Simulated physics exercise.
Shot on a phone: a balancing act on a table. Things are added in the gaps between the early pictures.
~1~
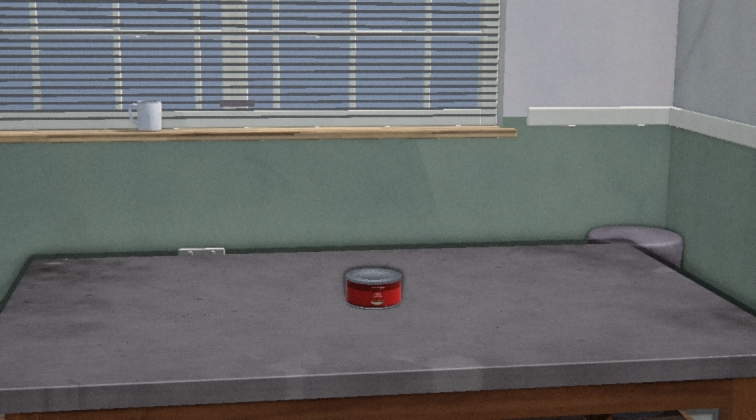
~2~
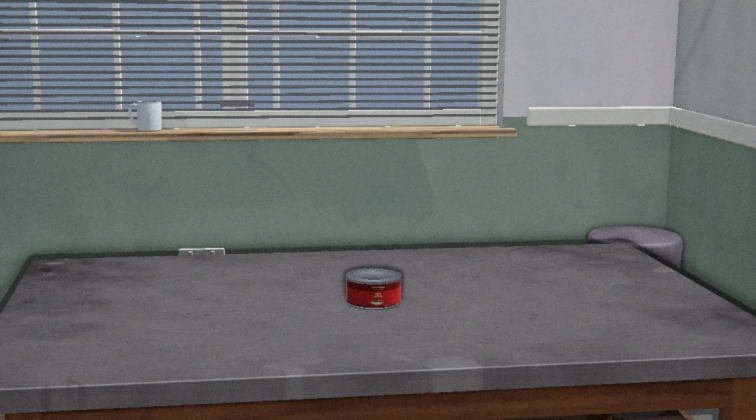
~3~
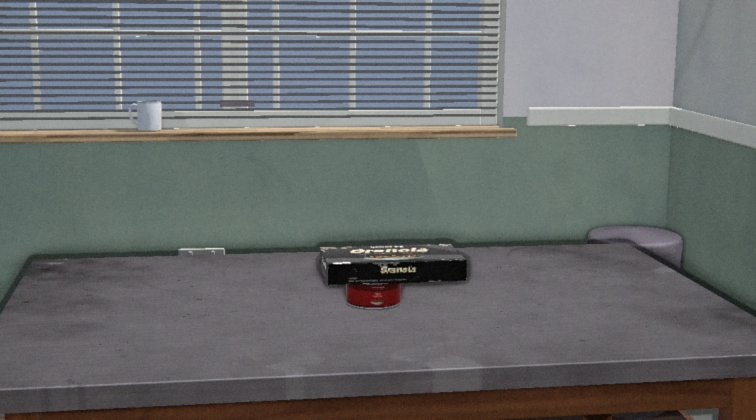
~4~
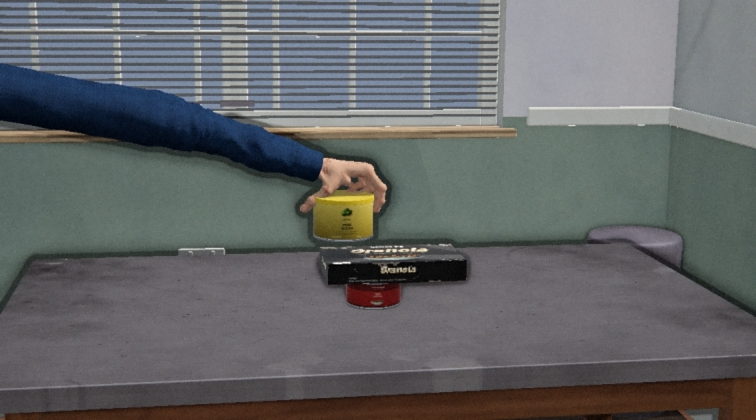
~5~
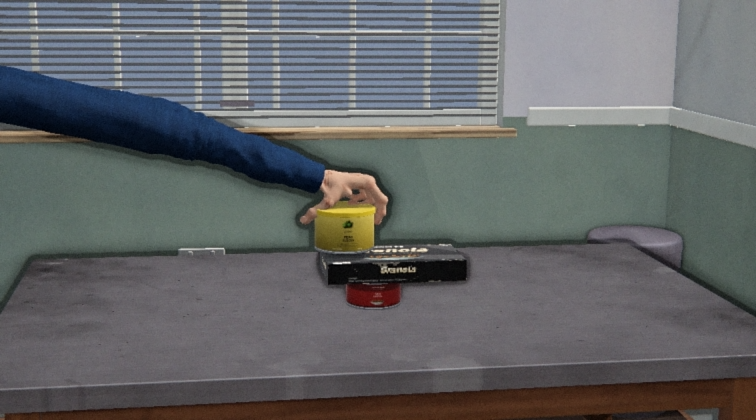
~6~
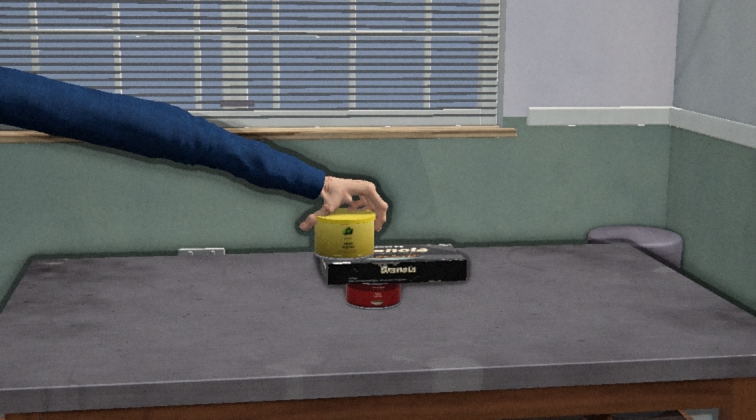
An arm in a blue sleeve reached in from the left and lowered a yellow tub onto the left part of a black granola box, which had appeared on top of a small red tub.
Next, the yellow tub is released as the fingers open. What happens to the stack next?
The stack remains upright.
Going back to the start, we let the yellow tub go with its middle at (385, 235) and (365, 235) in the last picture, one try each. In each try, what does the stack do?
Result of try one: No collapse; result of try two: No collapse.
Then, 0.40 s past the last view, nothing moves.
Then, 1.30 s past the last view, yellow tub resting near (344, 234).
Finally, all 3 still in place. Final places as the last picture's camera would see them, yellow tub near (343, 234). The stack holds.
